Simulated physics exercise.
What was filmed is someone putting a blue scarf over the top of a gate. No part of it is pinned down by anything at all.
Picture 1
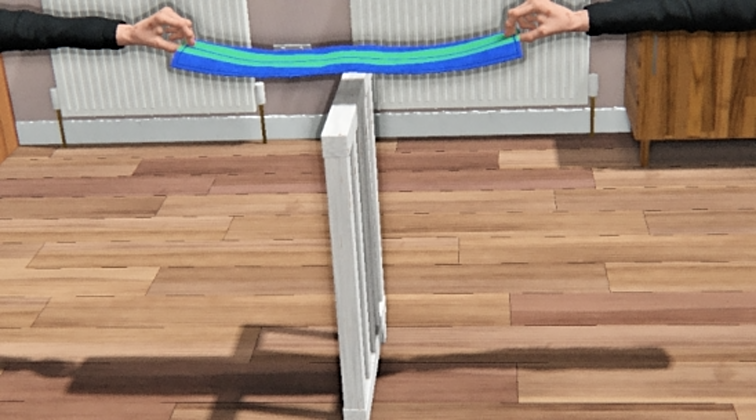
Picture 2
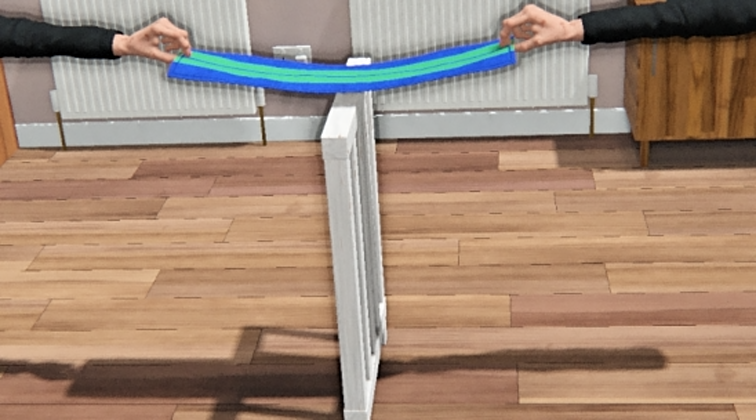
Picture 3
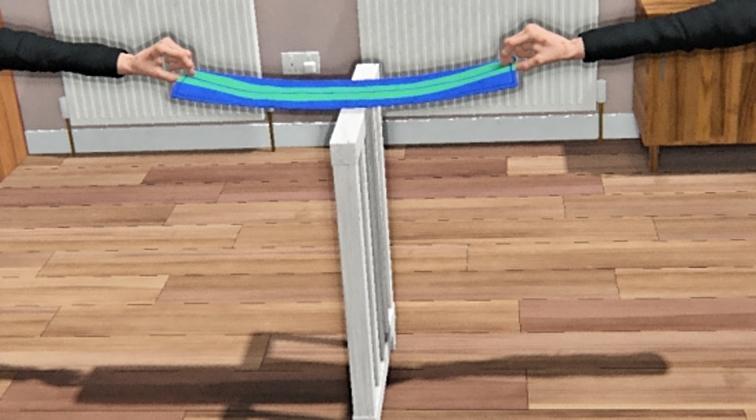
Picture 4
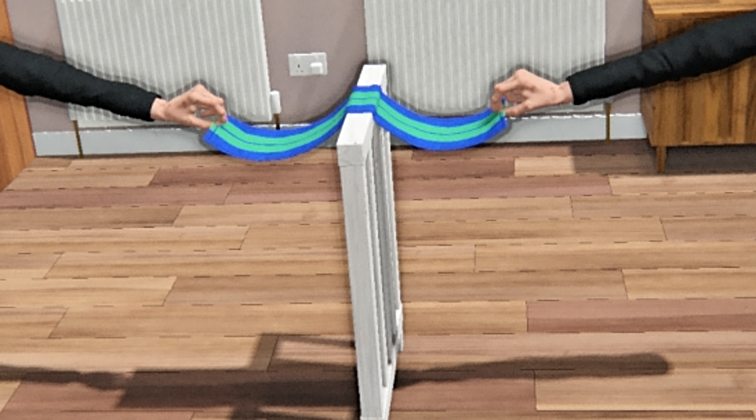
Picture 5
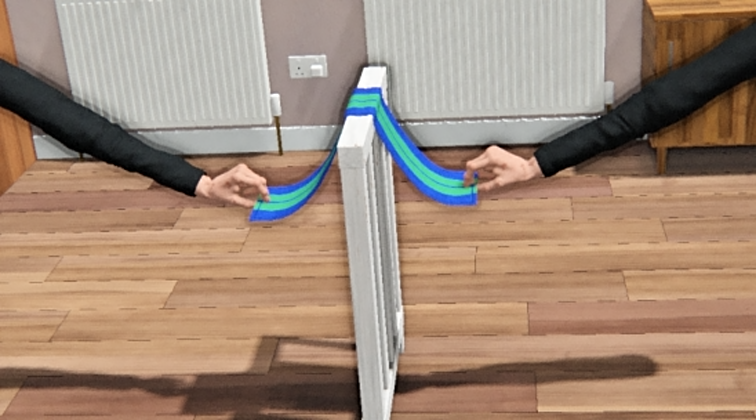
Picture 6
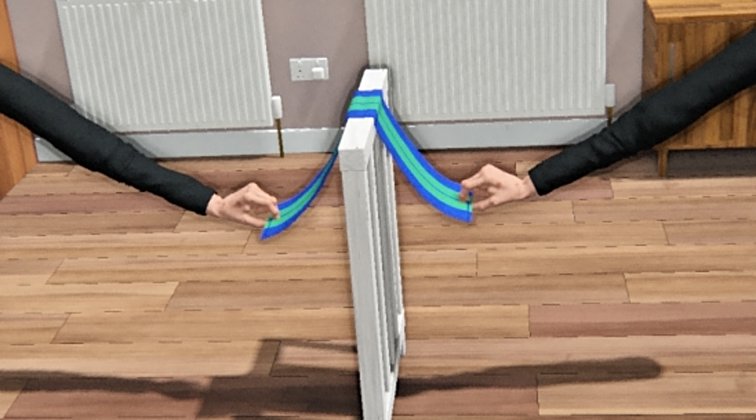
In the video, two hands hold a blue and green scarf stretched above a white gate, then lower it across the top and bring both ends downward and inward, so the fabric drapes on either side while still held.
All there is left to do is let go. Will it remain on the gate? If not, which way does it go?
Most likely it stays draped, as I see it.
Then, 0.16 s past the final frame, scarf hanging on both sides, left end near (286, 235), right end near (456, 218).
Then, 0.26 s past the final frame, scarf hanging on both sides, left end near (325, 251), right end near (419, 236).
Then, 0.34 s past the final frame, scarf hanging on both sides, left end near (357, 255), right end near (388, 240).
When it is over, scarf hanging on both sides, left end near (365, 256), right end near (388, 240). The blue scarf hangs there.
